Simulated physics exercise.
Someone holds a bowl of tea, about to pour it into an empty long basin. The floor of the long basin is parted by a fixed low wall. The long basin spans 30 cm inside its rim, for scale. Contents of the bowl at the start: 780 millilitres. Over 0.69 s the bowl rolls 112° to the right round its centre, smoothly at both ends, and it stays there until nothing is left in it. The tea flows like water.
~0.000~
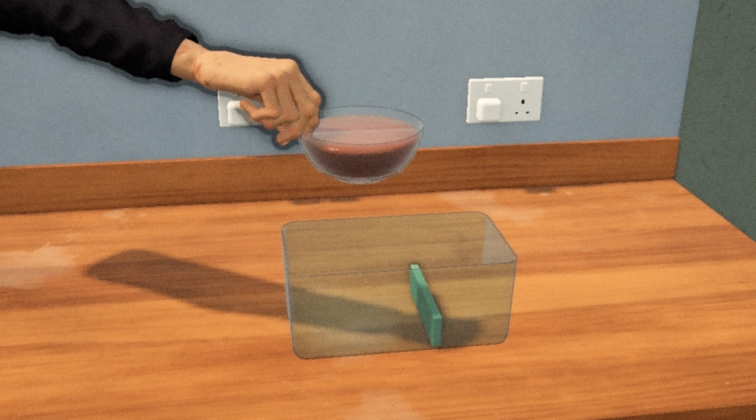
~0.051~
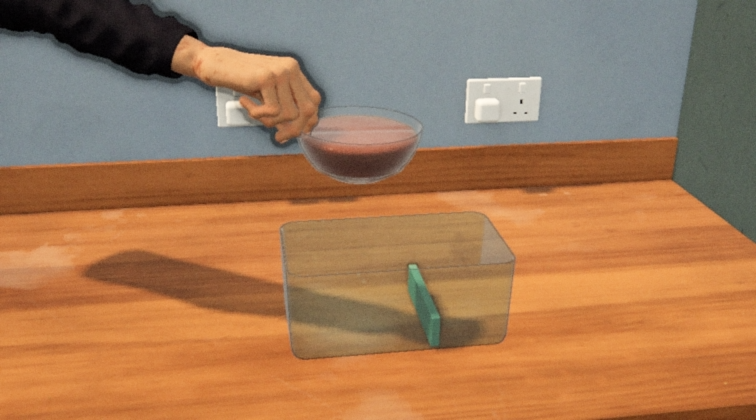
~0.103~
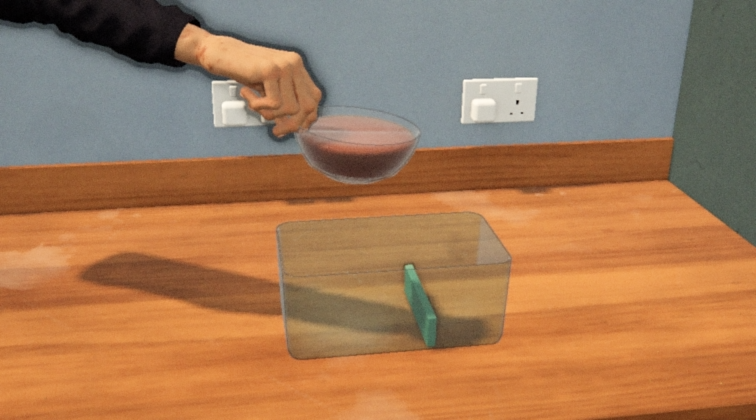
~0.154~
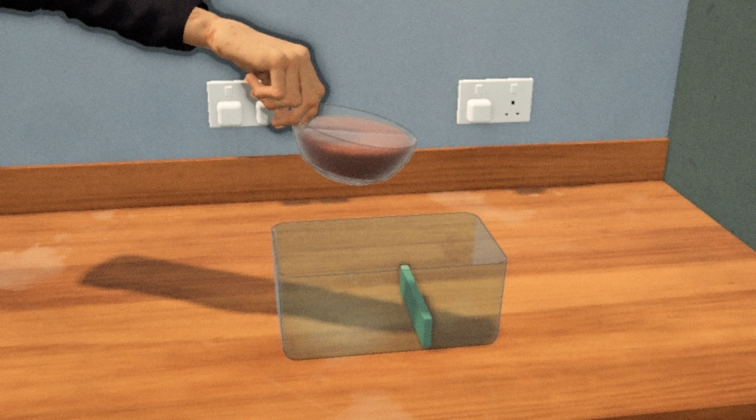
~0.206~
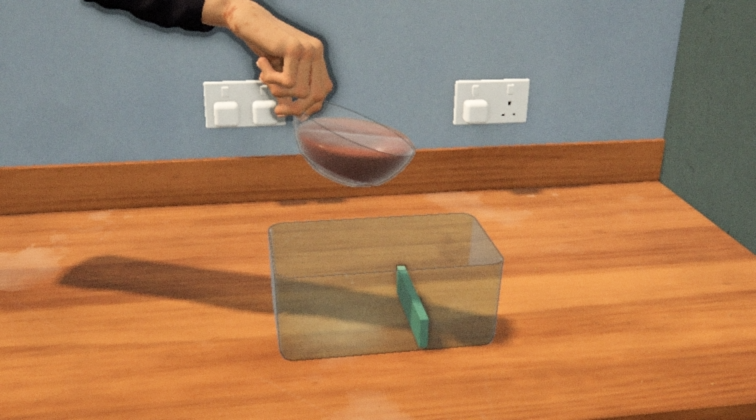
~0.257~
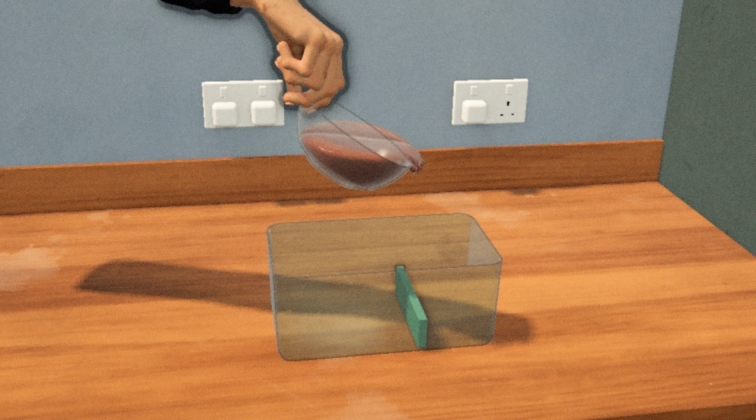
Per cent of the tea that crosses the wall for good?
62 per cent.
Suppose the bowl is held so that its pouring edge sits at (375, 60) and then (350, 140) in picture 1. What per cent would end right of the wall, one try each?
The first try gives around 40 percent, the second around 10 percent.
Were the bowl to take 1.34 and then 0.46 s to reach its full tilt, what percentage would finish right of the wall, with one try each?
The first try gives around 75 percent, the second around 60 percent.
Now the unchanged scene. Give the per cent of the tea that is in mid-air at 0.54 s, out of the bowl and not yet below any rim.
At that moment, about 26 percent.
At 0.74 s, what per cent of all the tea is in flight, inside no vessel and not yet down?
Near 14 percent.
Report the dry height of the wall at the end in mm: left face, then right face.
The left side gives some 36 mm, the right side some 14 mm.
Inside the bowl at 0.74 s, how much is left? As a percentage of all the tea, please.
Close to 0 in a hundred.
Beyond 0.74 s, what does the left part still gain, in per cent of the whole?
About 12 percent.
After 0.54 s the tilt is 99° and 5 per cent is still to pour, 1 is left of the wall and 67 right of it.
After 0.74 s the tilt is 112° and 0 per cent is still to pour, 21 is left of the wall and 65 right of it.
After 0.96 s the tilt is 112° and 0 per cent is still to pour, 29 is left of the wall and 66 right of it.
After 1.19 s the tilt is 112° and 0 per cent is still to pour, 33 is left of the wall and 62 right of it.
In the end 33 per cent lies left of the wall, 62 right of it and 6 outside.
